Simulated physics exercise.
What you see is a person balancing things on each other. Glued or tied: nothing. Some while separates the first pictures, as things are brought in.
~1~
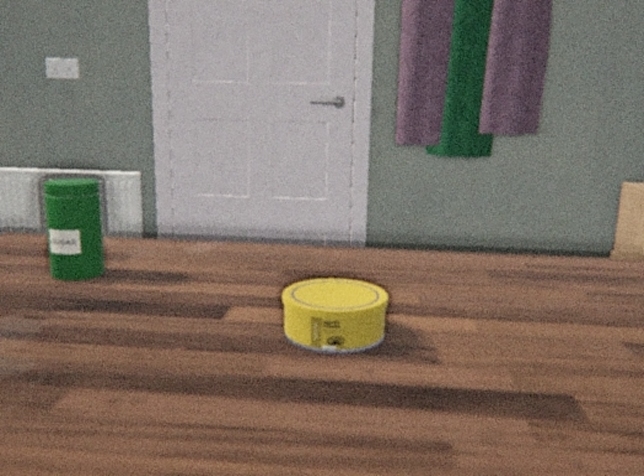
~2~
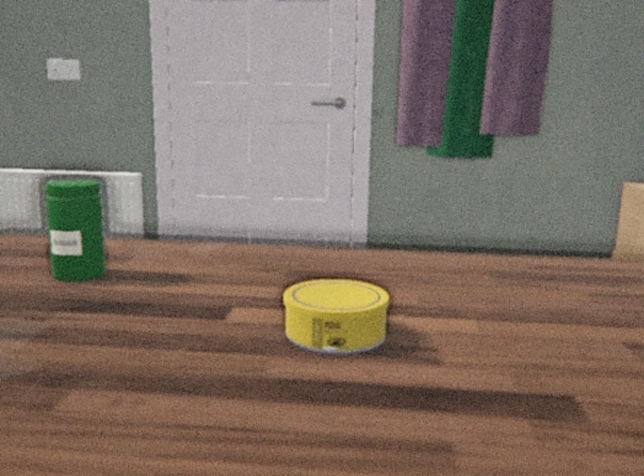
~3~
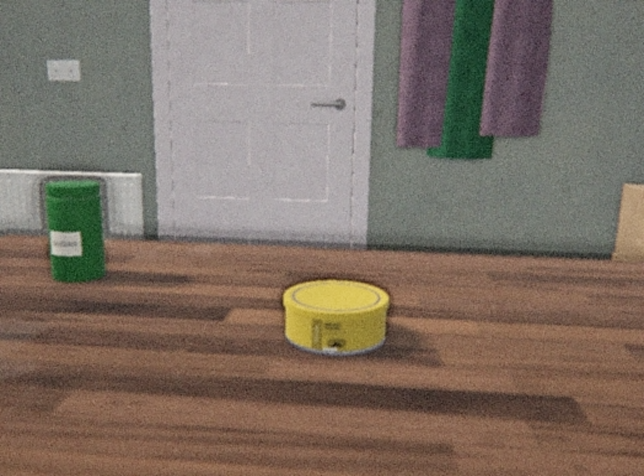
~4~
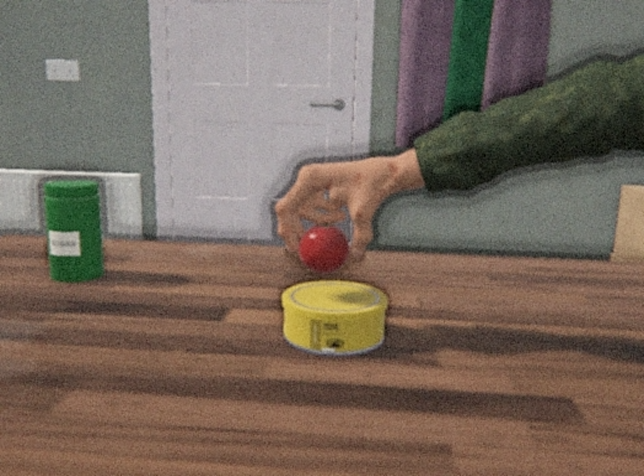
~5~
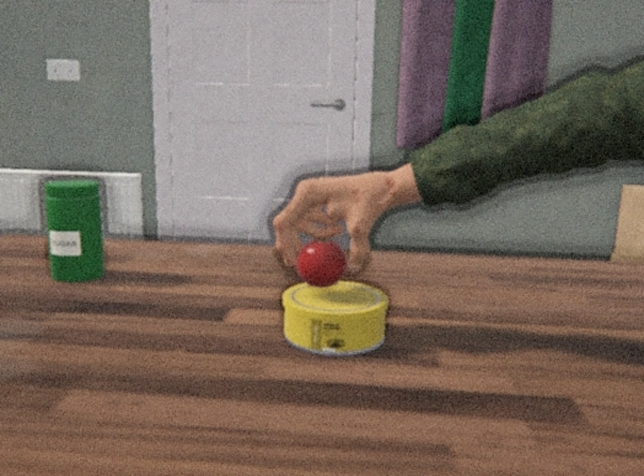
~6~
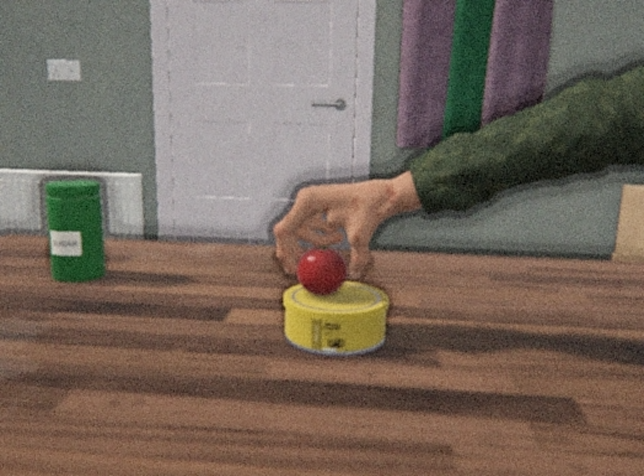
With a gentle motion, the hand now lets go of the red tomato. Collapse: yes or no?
Collapse: No.
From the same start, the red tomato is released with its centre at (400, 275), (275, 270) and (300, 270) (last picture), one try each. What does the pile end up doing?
Well, on the first go it tumbles down, on the second it tumbles down, and on the third it stays steady.
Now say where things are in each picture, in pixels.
The last thing is not in view yet; green jar (75, 228), in the first picture.
The last thing is not in view yet; green jar (76, 230), in the second picture.
The last thing is not in view yet; green jar (76, 230), in the third picture.
Coming down; red tomato (324, 249); green jar (75, 230), in the fourth picture.
Coming down; red tomato (322, 263); green jar (75, 230), in the fifth picture.
Set down, still held; red tomato (322, 270); green jar (76, 230), in the sixth picture.
Then, 0.20 s after the last picture, nothing has stirred.
Then, 0.60 s after the last picture, red tomato resting near (322, 271).
At rest, all 3 in place. Seen from the same camera at the end, red tomato near (322, 271). The pile keeps its balance.
